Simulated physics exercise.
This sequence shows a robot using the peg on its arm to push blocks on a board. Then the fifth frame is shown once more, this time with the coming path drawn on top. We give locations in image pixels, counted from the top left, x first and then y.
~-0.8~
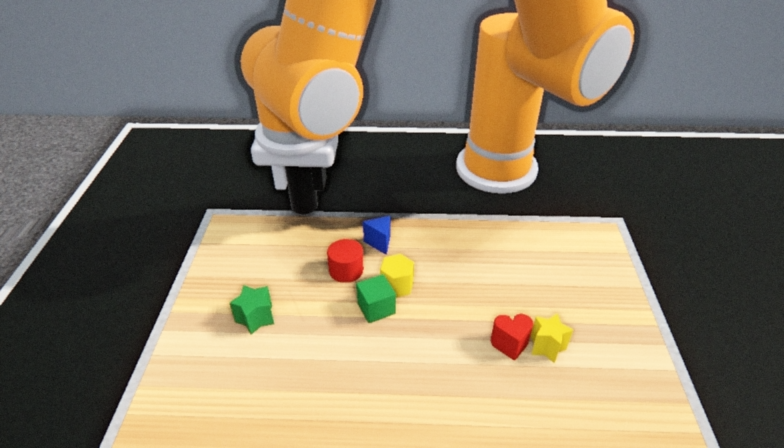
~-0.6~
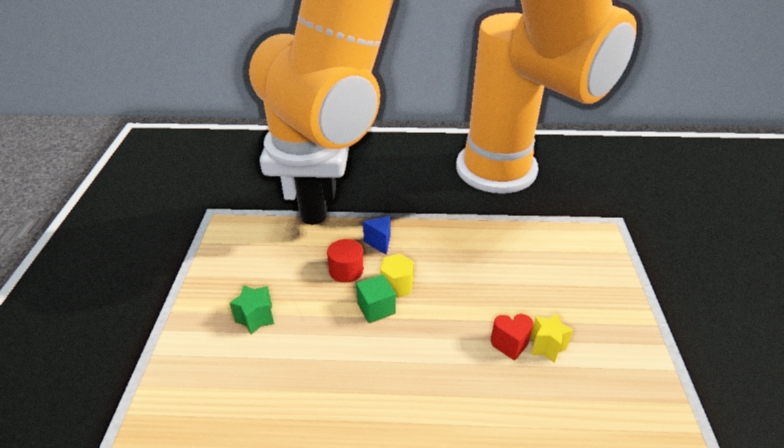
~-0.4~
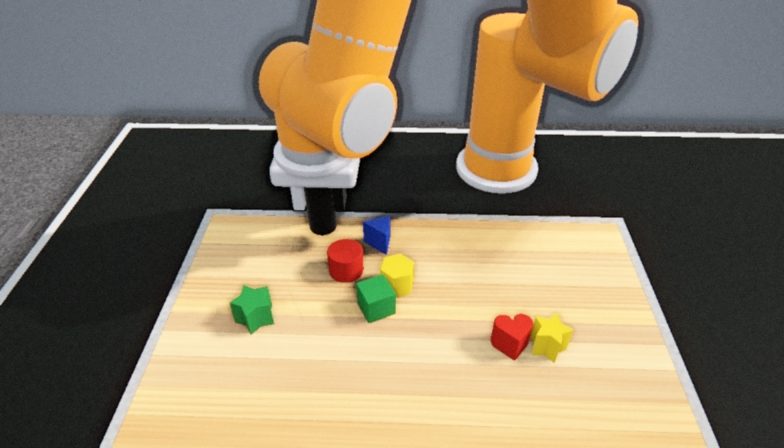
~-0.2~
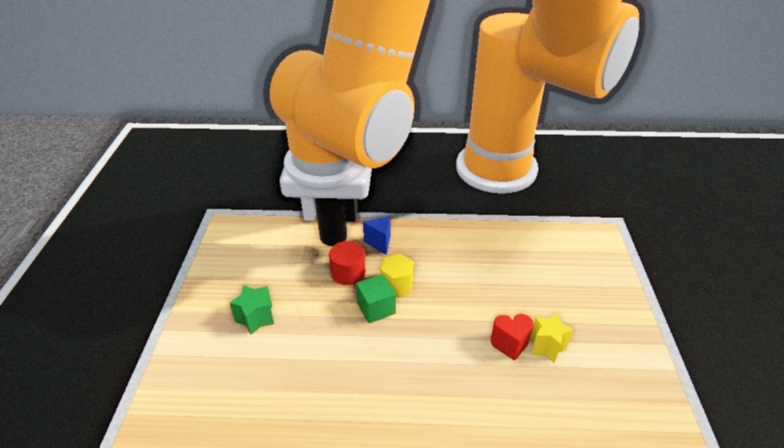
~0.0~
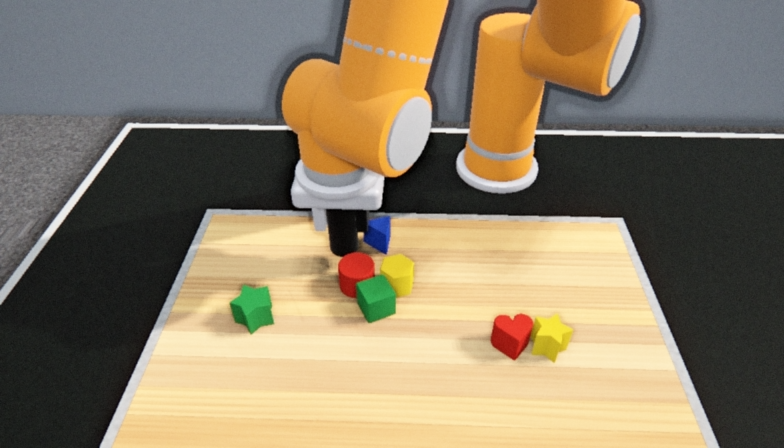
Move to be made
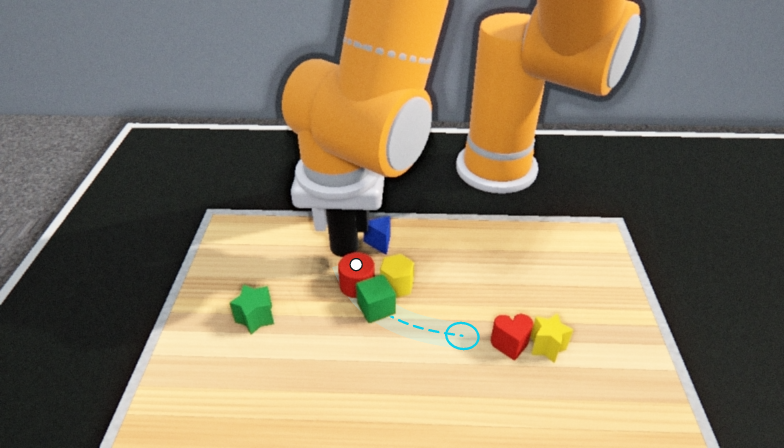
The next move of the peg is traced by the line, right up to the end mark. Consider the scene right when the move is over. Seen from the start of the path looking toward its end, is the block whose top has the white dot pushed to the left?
I'd say no.
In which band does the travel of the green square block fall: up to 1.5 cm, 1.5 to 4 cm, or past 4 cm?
It gets moved over 4 cm.
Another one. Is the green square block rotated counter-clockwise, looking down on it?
I'd say yes.
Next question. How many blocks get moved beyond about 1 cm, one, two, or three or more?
Count: Two.
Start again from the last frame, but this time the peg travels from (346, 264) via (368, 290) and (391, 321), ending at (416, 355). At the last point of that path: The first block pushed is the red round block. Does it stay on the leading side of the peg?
Carried ahead at the end.
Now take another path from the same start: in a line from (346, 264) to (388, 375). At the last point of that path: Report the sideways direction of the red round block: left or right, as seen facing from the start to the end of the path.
Out to the left.
The line goes from (346, 264) over (366, 297) and (408, 324) to (462, 336); the dot is on the red round block.
What follows on the original path. One third of the way, peg (366, 282); red round block (376, 302); green square block (402, 323), turned 30° anticlockwise.
Two thirds of the way, peg (408, 309); red round block (405, 333); green square block (426, 362), turned 20° anticlockwise.
At the end, peg (464, 320); red round block (408, 335); green square block (428, 365), turned 20° anticlockwise; yellow hexagonal block unmoved.
